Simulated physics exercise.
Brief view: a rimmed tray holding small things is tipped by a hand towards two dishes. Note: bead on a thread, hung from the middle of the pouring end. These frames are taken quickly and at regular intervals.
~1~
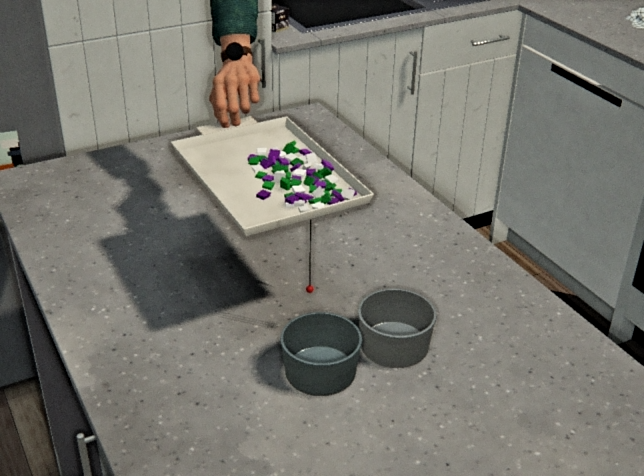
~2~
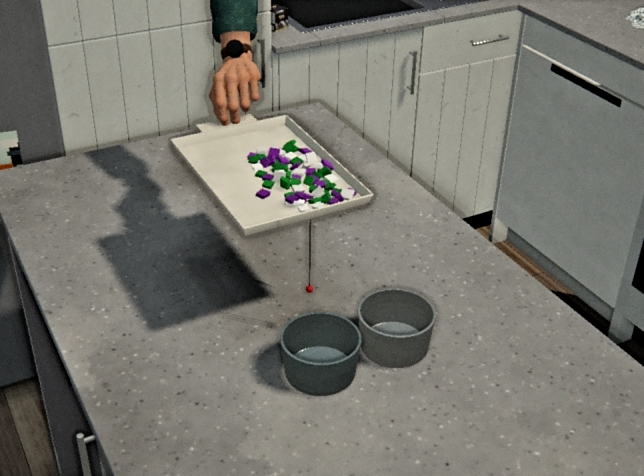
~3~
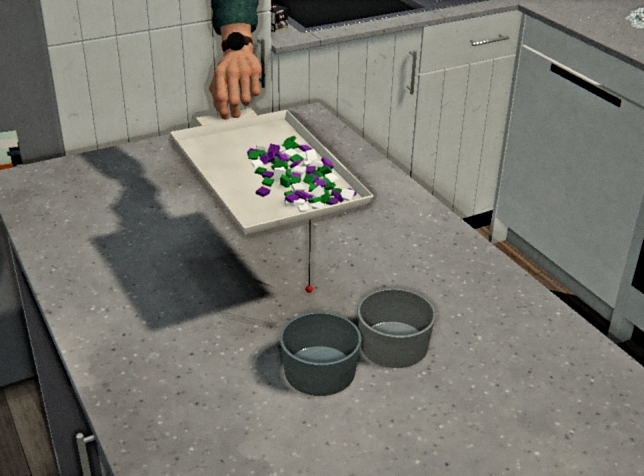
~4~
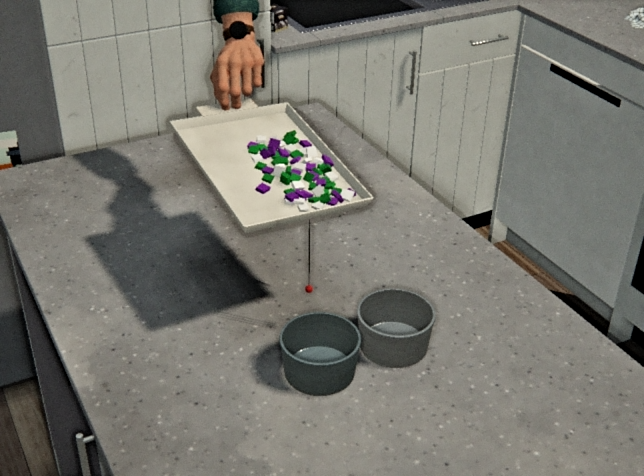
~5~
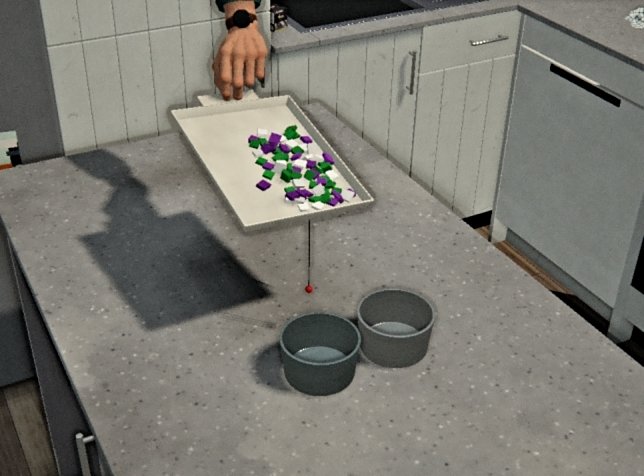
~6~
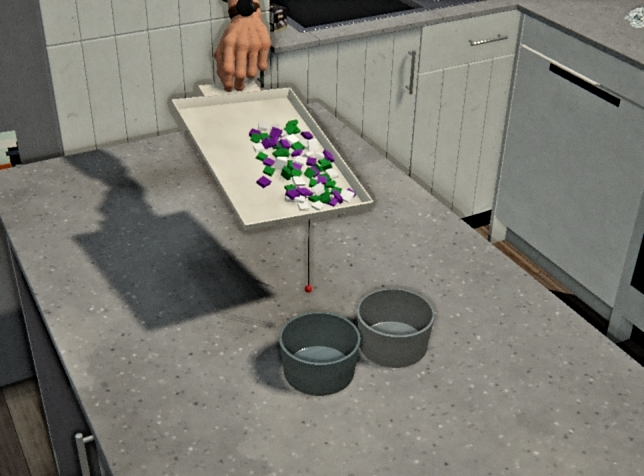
A hand with a dark watch and green sleeve holds the far end of a white rimmed tray above a speckled grey kitchen counter, seen from above by a still camera. Purple, green and white tiles lie on the tray, with a red bead hanging beneath its near end and two grey dishes below. The hand gradually raises the far end, tilting the tray slightly rightward, while the tiles shift only slightly.
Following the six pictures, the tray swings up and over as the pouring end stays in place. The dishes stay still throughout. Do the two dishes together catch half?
The amount caught is going to be smaller than the amount missed.
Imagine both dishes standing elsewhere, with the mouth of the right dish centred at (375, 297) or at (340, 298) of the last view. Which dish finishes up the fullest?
The one at right, then the one at right.
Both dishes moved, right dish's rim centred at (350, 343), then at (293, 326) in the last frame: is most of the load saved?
For the two places in order: A minority share, a minority share.
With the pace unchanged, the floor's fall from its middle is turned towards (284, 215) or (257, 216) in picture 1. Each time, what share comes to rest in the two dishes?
Roughly 40 percent, then 10 percent.
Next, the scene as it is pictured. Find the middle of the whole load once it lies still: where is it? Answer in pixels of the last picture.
(369, 320).
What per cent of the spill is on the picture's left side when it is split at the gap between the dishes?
Some 40 per cent.
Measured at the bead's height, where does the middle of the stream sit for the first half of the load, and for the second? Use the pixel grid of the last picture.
The early half goes through (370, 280), the late half through (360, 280).
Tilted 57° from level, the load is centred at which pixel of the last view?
The middle of the pieces sits at roughly (332, 180).
Soon after the last picture, tray tipped steeply; all on the tray.
A little later, tray tipped right over; about half on the tray; a small part in the right dish; about a quarter outside both; about a quarter in the air.
Later still, tray tipped past a quarter turn; about a quarter in the right dish; most outside both.
At rest, tray tipped past a quarter turn; none in the left dish; about a quarter in the right dish; most outside both.
